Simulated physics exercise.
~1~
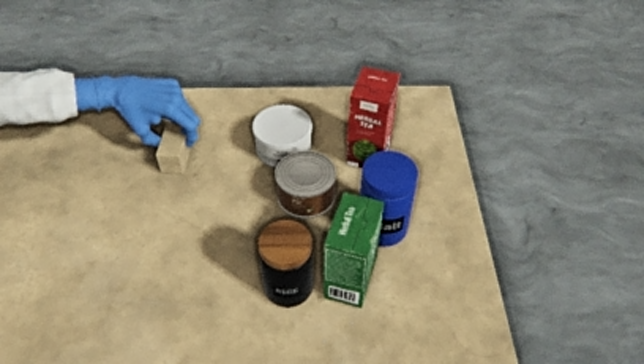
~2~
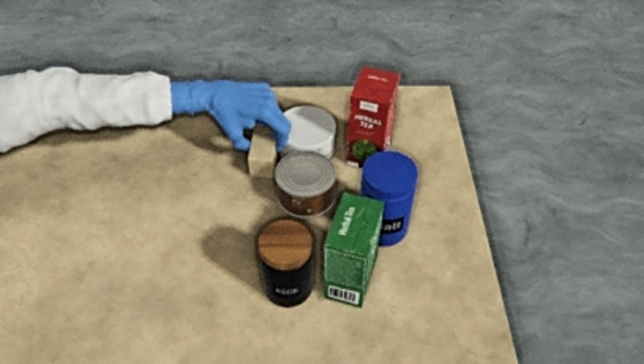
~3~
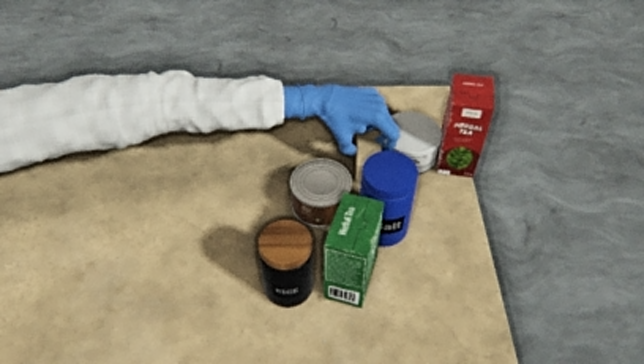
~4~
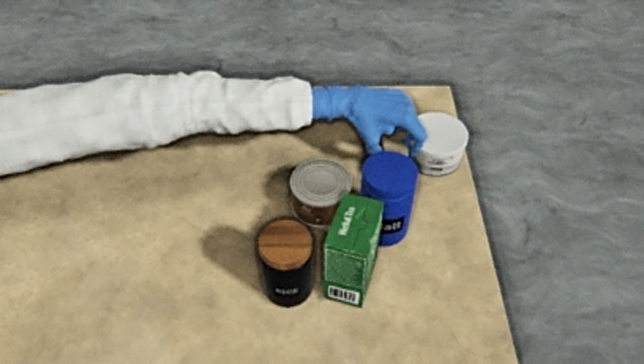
A blue-gloved hand in a white sleeve guides a small pale block rightward across a tan tabletop, toward a cluster of containers near the table's right end. The block meets the white tub and drives it right, while the red carton behind it still stands in place. As the push continues, the brown tub shifts slightly right and down, and the white tub and upright red carton slide to the right edge. The carton then drops off the table. The white tub ends near the edge, while the black jar, blue jar and green packet remain where they began.
